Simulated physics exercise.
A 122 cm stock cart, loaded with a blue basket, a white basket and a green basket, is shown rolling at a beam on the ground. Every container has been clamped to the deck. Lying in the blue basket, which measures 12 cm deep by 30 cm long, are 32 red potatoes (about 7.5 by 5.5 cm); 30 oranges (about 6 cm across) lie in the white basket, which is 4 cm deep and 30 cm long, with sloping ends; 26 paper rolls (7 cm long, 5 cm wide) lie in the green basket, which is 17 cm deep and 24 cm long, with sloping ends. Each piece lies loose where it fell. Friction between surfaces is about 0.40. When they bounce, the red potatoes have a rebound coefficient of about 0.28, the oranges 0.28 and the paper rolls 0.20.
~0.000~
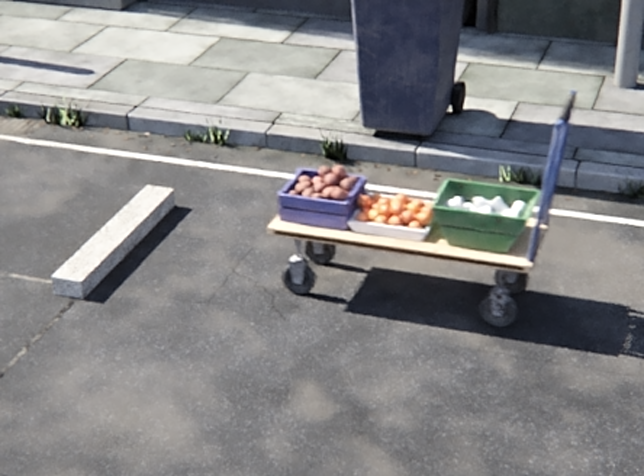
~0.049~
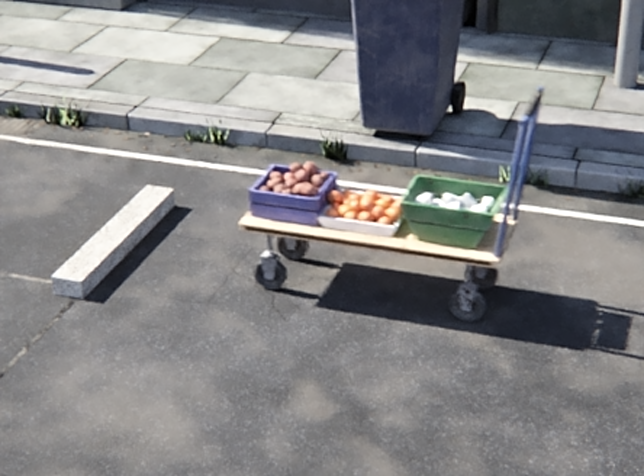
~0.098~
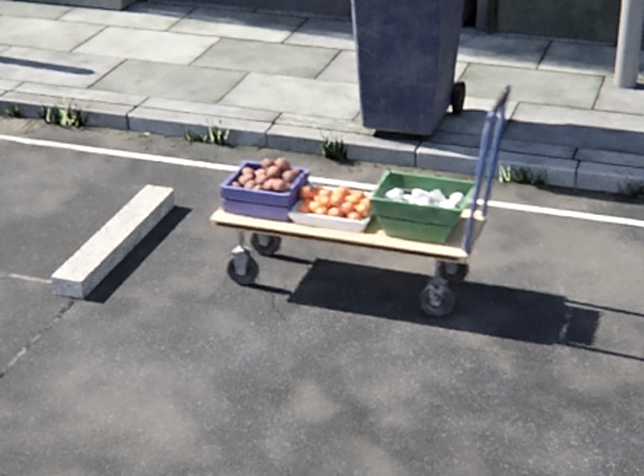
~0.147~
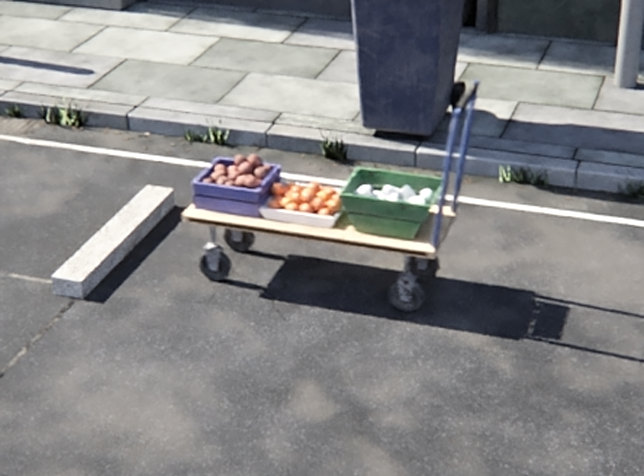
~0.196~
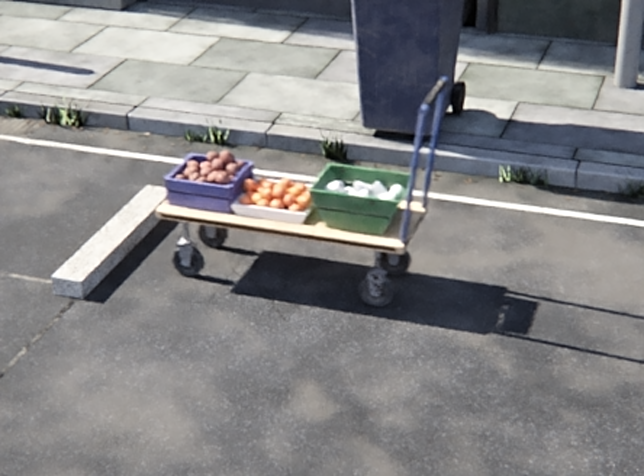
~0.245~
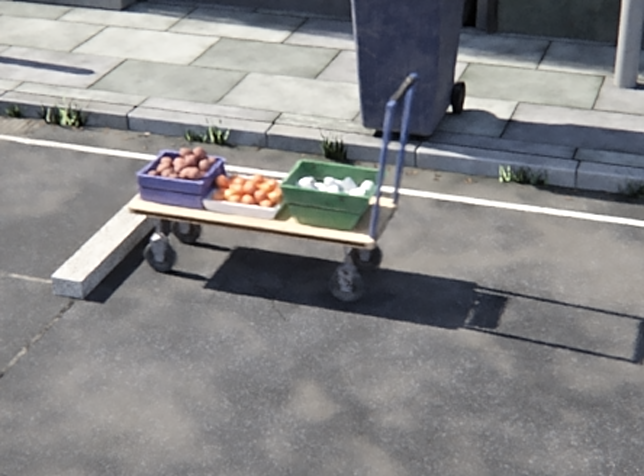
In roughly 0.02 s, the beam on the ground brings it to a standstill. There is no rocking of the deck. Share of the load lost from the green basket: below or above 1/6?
What gets out remains below a sixth.
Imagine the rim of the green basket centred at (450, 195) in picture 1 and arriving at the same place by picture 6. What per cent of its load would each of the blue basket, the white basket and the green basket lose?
Blue basket 10 %, white basket 20 %, green basket 0 %.
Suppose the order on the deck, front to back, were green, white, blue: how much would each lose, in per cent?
In that arrangement the blue basket sheds 20 per cent of its load, the white basket 40 per cent, and the green basket 0 per cent.
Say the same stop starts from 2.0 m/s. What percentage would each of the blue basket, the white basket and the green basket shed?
Then blue basket 10, white basket 10, green basket 0 per cent.
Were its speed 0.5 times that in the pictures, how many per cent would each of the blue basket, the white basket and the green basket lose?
In that case the blue basket sheds 0 per cent, the white basket 0 per cent and the green basket 0 per cent.
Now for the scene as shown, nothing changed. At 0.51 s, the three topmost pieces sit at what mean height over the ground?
Around 64 centimetres.
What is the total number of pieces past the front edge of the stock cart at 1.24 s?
Roughly 8 pieces.
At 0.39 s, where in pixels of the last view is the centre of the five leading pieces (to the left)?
Roughly at (131, 156).
After 0.29 s, contact.
After 0.39 s, 2 of 32 out of the blue basket, 0 of 30 out of the white basket and 0 of 26 out of the green basket.
After 0.51 s, 4 of 32 out of the blue basket, 3 of 30 out of the white basket and 1 of 26 out of the green basket.
After 0.74 s, 6 of 32 out of the blue basket, 7 of 30 out of the white basket and 1 of 26 out of the green basket.
Outcome (at 1.24 s), 6 of 32 out of the blue basket, 8 of 30 out of the white basket and 1 of 26 out of the green basket. Asked share, 1 of 26, 4 per cent.
